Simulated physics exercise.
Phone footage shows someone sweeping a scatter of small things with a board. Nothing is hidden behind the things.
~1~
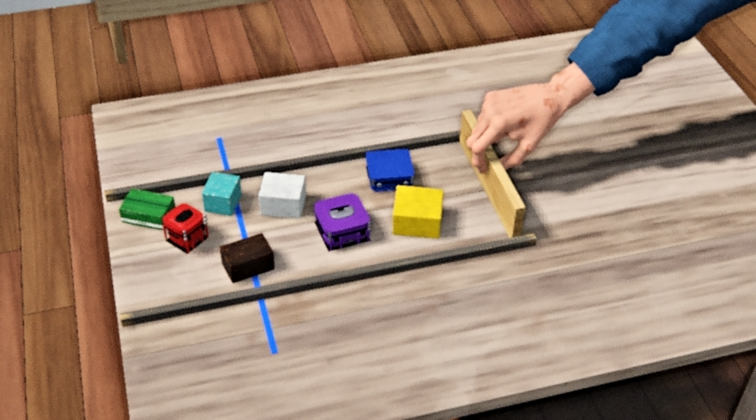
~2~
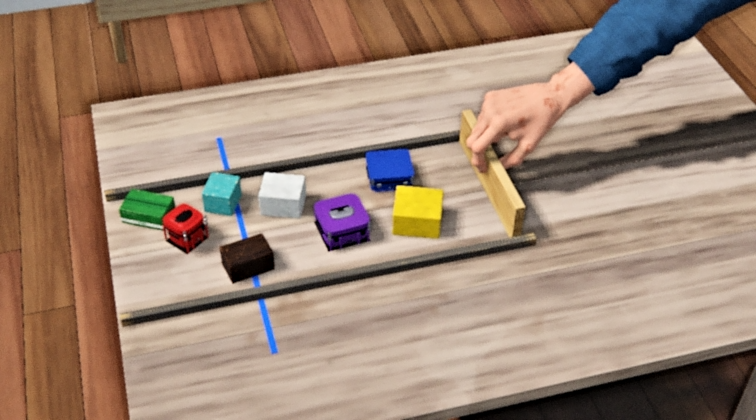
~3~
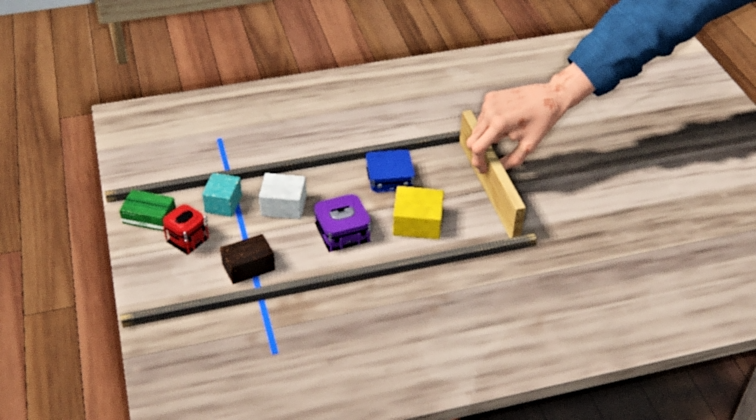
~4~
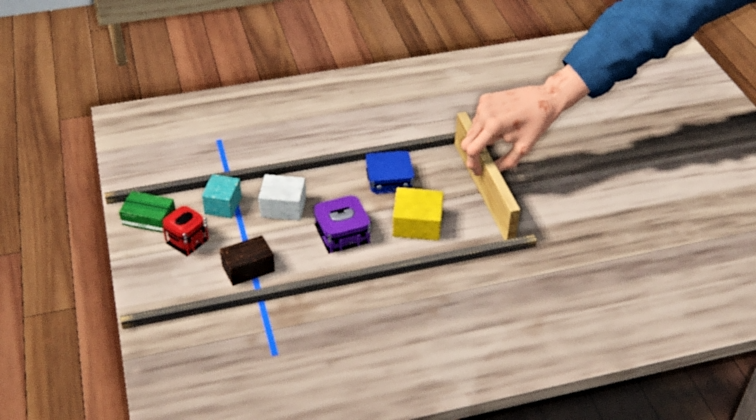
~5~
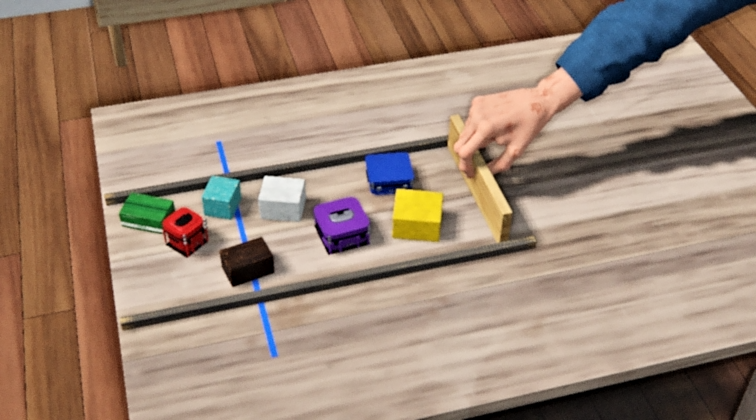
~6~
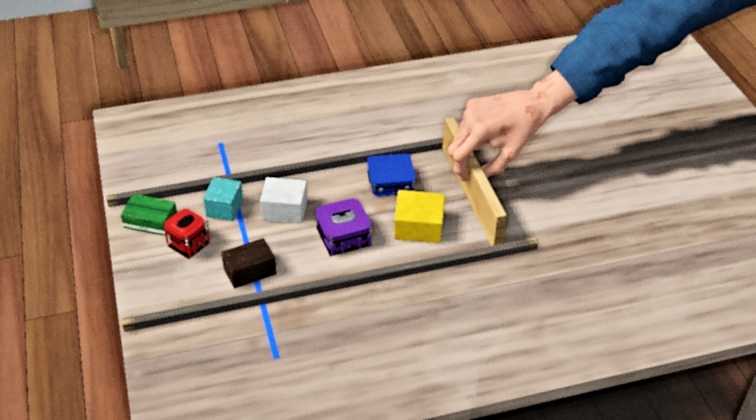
Wooden board held upright by a hand edging slightly left between two dark rails, the colourful blocks and cases ahead staying still.
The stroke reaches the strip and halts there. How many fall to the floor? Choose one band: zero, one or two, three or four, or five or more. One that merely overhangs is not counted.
Zero.
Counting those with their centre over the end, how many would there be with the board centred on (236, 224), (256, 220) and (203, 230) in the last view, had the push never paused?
Respectively 0, 0 and 3.
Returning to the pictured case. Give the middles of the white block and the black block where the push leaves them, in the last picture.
Final positions - white block around (174, 226), black block around (138, 292).
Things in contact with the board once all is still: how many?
Number in contact with it: 2.
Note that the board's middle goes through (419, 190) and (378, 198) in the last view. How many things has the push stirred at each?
So 2, and at the other place 3.
A little later, none off yet; green box at rest near (149, 215); red case at rest near (187, 233); turquoise block at rest near (224, 199).
Next, none off yet; green box at rest near (149, 215); red case at rest near (187, 233); turquoise block shifted a little near (208, 199).
When it is over, the number that fall off is zero.
